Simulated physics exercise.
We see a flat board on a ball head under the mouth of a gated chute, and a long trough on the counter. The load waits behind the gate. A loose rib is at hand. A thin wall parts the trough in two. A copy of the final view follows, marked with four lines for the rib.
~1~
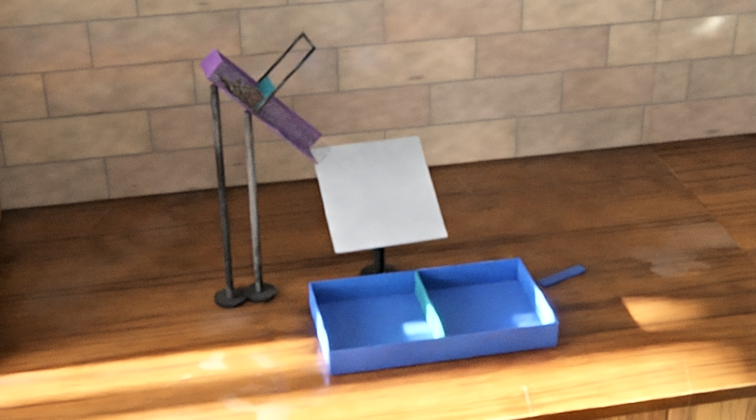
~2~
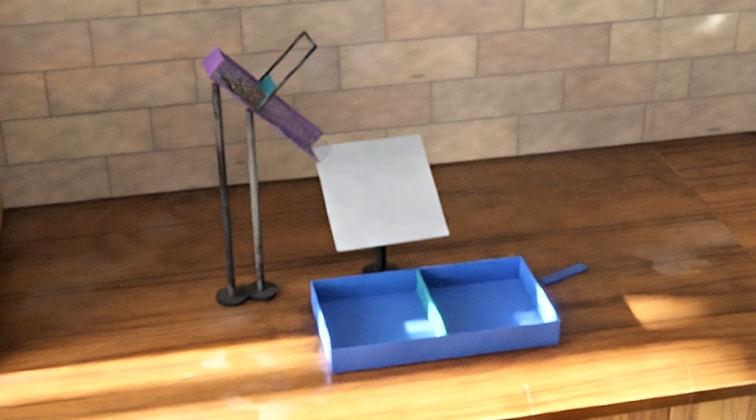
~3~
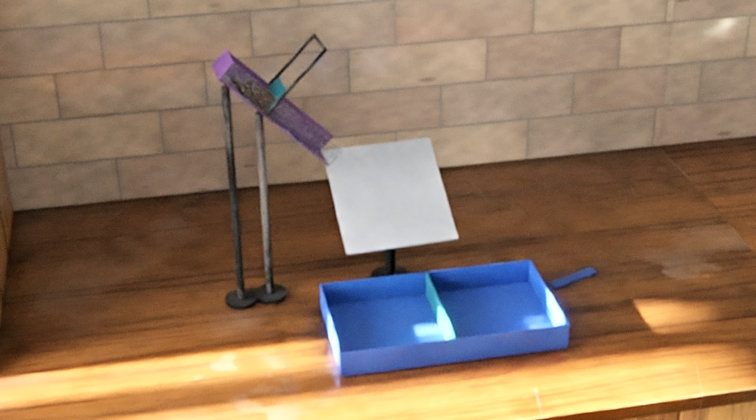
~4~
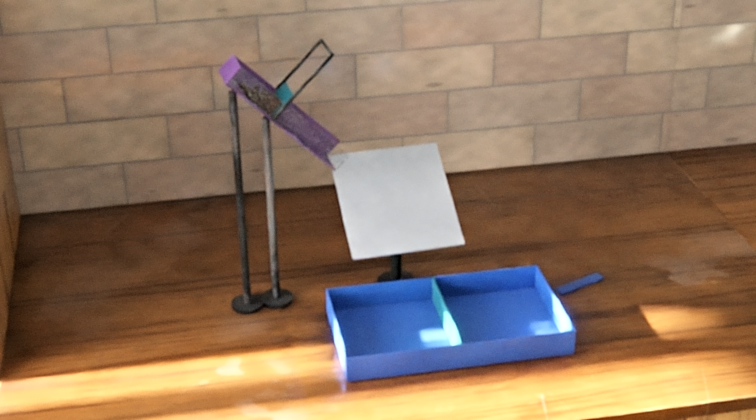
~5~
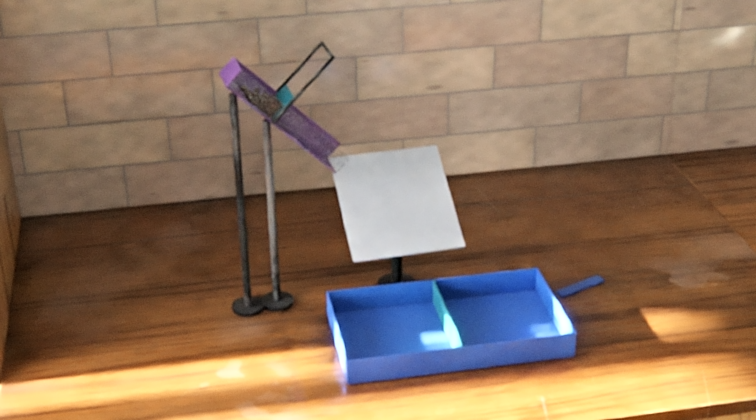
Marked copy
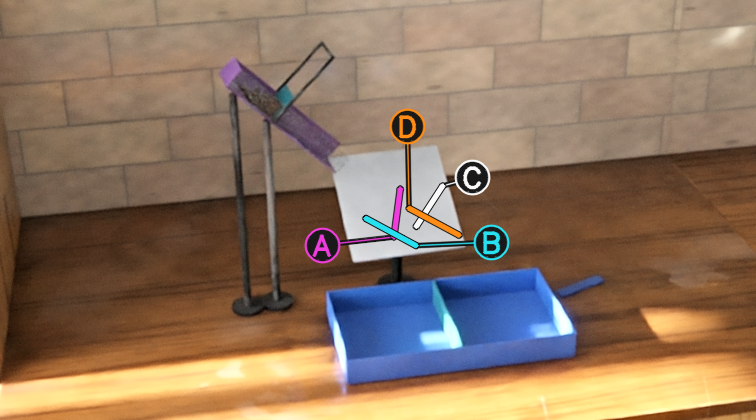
On a wooden counter before a pale brick wall, a purple chute on dark stands holds small brown pieces above a tilted white board and a divided blue trough; nothing among them moves as the view shifts slightly.
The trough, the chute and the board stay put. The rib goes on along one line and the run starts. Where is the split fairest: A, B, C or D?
Use line D.
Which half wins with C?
Left.
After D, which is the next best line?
Line C.
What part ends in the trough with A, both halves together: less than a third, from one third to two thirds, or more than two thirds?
It is more than two thirds.
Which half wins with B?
Right.
On the marked copy, line A from (400, 188) to (393, 237); line B from (365, 218) to (416, 245); line C from (442, 185) to (416, 226); line D from (409, 208) to (459, 235).
With A, of what is caught, almost all in the left half, just a few in the right.
With B, of what is caught, about a tenth in the left half, almost all in the right.
With C, of what is caught, the larger part in the left half, roughly a quarter in the right.
With D, of what is caught, roughly a third in the left half, roughly two thirds in the right.
